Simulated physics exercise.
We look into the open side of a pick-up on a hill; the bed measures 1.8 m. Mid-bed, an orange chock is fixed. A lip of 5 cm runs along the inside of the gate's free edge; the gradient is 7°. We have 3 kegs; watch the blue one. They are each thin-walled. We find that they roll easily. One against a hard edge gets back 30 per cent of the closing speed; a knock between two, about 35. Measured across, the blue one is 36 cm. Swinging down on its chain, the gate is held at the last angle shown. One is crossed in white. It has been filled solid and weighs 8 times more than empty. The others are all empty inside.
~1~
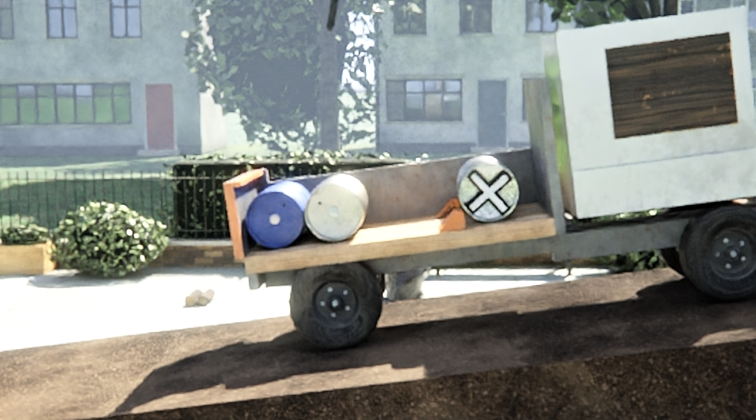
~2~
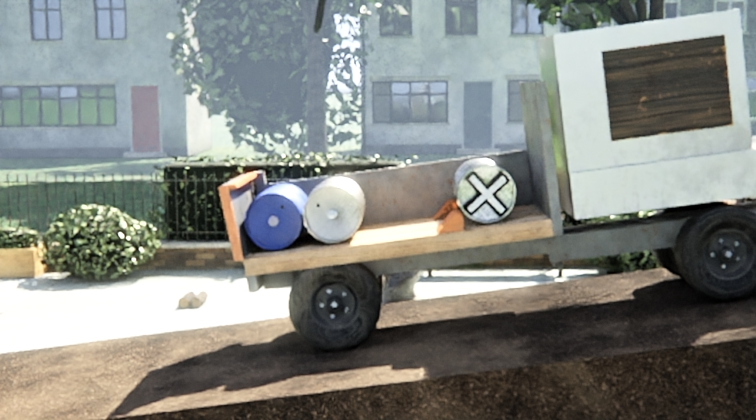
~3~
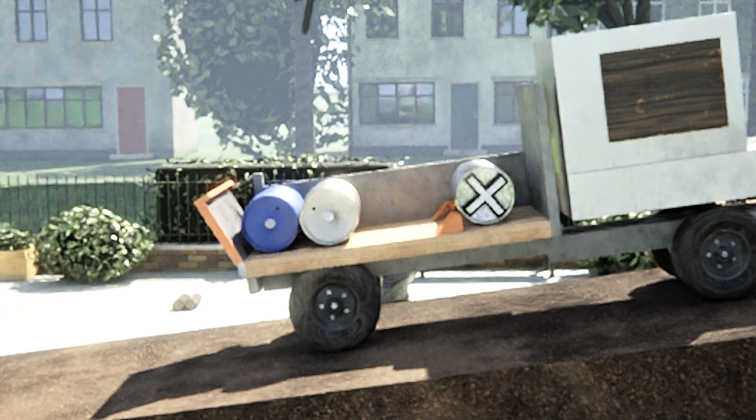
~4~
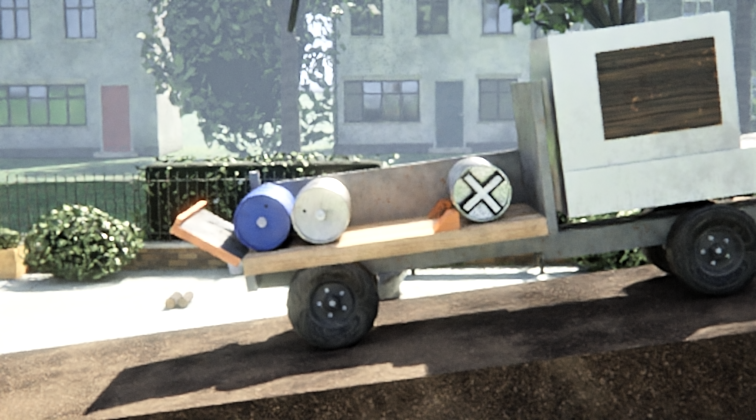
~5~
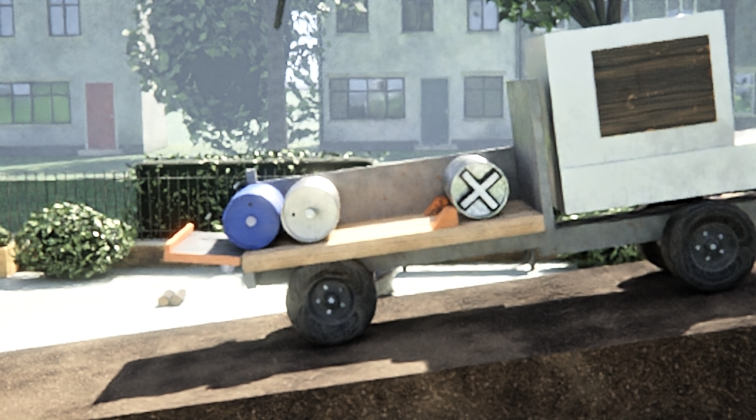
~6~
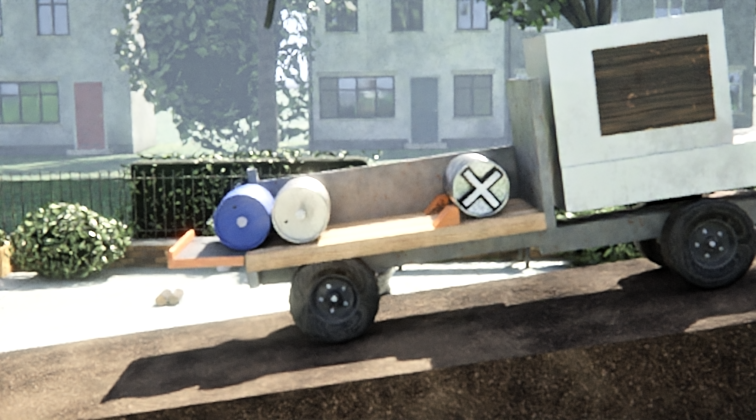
A truck with three barrels in its open bed sat on a slope as the orange tailgate swung down to the left, and the blue and white barrels rolled slightly left after it.
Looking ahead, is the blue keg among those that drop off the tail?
When everything settles, the blue one does not leave.
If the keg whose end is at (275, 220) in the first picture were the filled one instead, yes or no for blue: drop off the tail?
For blue, the answer then is negative.
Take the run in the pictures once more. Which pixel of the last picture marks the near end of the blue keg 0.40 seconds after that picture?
Roughly at (209, 224) in the last picture.
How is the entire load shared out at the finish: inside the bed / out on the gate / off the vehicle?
Final counts, in the order asked: 2, 1, 0.
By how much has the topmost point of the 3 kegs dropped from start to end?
Roughly 0 cm.
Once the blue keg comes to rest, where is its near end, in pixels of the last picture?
In the last view it sits close to (196, 224).
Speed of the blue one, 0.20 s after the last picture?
Speed approx. 0.5 m/s.
Then, 0.20 s past the sixth picture, blue is on the gate, 10 cm past the hinge, rolling left; 0 of 3 are out.
Then, 0.40 s past the sixth picture, blue is on the gate, 20 cm past the hinge, rolling left; 0 of 3 are out.
Then, 1.00 s past the sixth picture, blue is on the gate, 30 cm past the hinge; 0 of 3 are out.
Finally (2.40 s after the last picture), blue is on the gate, 25 cm past the hinge; 0 of 3 are out.
